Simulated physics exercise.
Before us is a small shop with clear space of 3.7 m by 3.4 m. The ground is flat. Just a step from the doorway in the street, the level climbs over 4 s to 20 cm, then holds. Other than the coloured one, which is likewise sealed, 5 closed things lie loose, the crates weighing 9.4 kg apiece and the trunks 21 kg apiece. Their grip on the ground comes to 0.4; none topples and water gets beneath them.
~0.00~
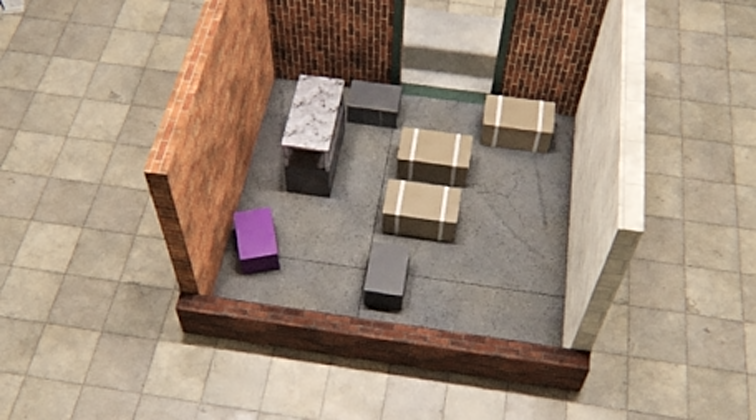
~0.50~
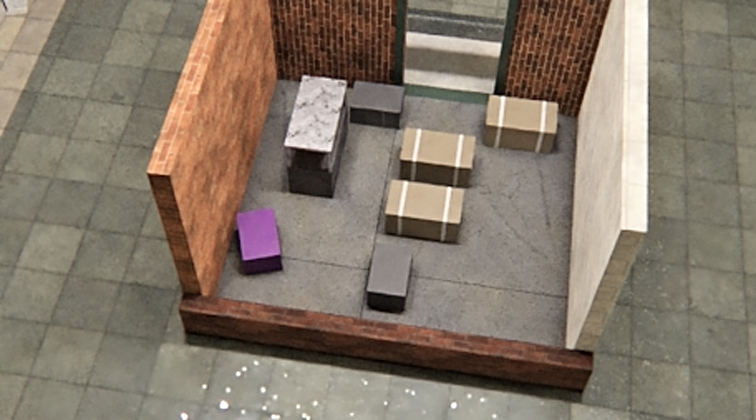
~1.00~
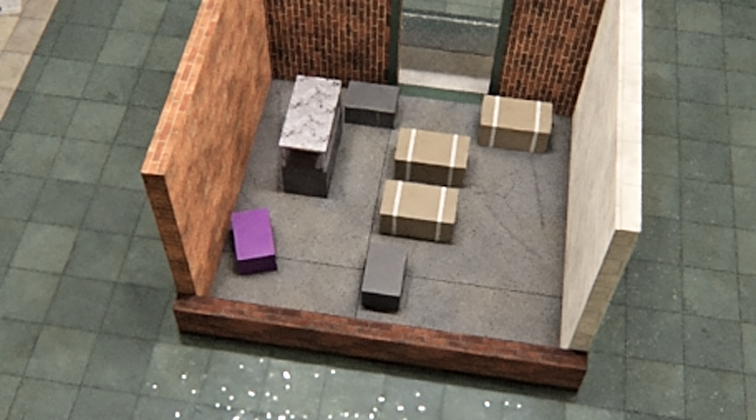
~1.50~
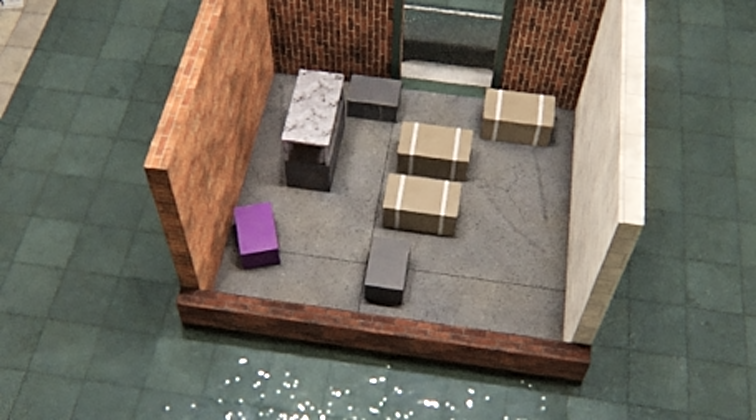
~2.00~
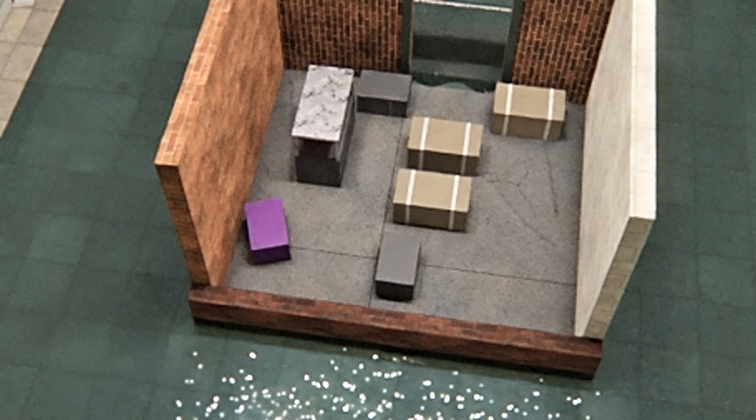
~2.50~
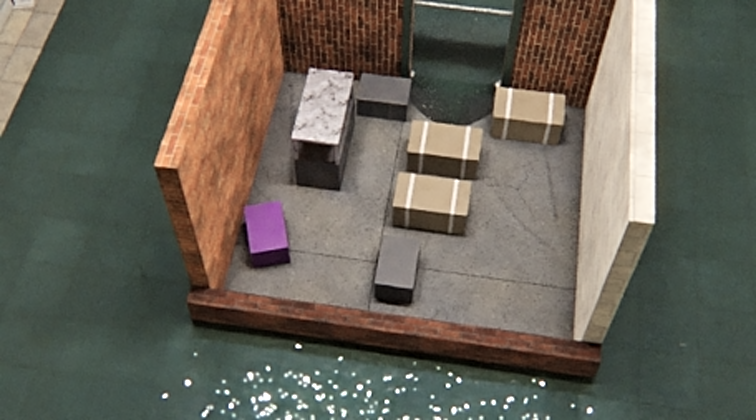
At first, a purple crate, tan boxes and grey blocks sit inside a small brick-walled shop surrounded by pale, dry paving. Greenish water spreads over the paving and deepens in colour, glinting along the front, then a dark patch of it enters through the back doorway while everything inside stays put.
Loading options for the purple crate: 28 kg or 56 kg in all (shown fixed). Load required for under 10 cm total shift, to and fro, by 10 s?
Higher.
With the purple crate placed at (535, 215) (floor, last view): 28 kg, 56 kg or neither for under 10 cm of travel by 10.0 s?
Well, any option works.
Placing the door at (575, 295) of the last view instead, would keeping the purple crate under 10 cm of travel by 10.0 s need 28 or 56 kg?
The answer is that only the greater mass suffices.
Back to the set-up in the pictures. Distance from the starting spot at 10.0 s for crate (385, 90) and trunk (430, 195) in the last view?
Respectively 40 and 100 cm.
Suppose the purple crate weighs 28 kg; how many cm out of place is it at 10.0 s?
Around 40 centimetres out of place.
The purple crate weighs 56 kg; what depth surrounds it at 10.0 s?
13 cm, roughly.
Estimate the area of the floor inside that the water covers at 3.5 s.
My estimate is roughly 1.5 m2.
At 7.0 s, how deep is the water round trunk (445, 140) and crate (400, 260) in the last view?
I'd put it at 7 cm and 5 cm respectively.
After 3.5 s the purple crate would be 0 cm from its start with 28 kg and 0 cm from its start with 56 kg; 0 cm of water round it then.
After 4.5 s the purple crate would be 0 cm from its start with 28 kg and 0 cm from its start with 56 kg; 0 cm of water round it then.
After 7.0 s the purple crate would be 0 cm from its start with 28 kg and 0 cm from its start with 56 kg; 3 cm of water round it then.
After 10.0 s the purple crate would be 38 cm from its start with 28 kg and 0 cm from its start with 56 kg; 13 cm of water round it then.
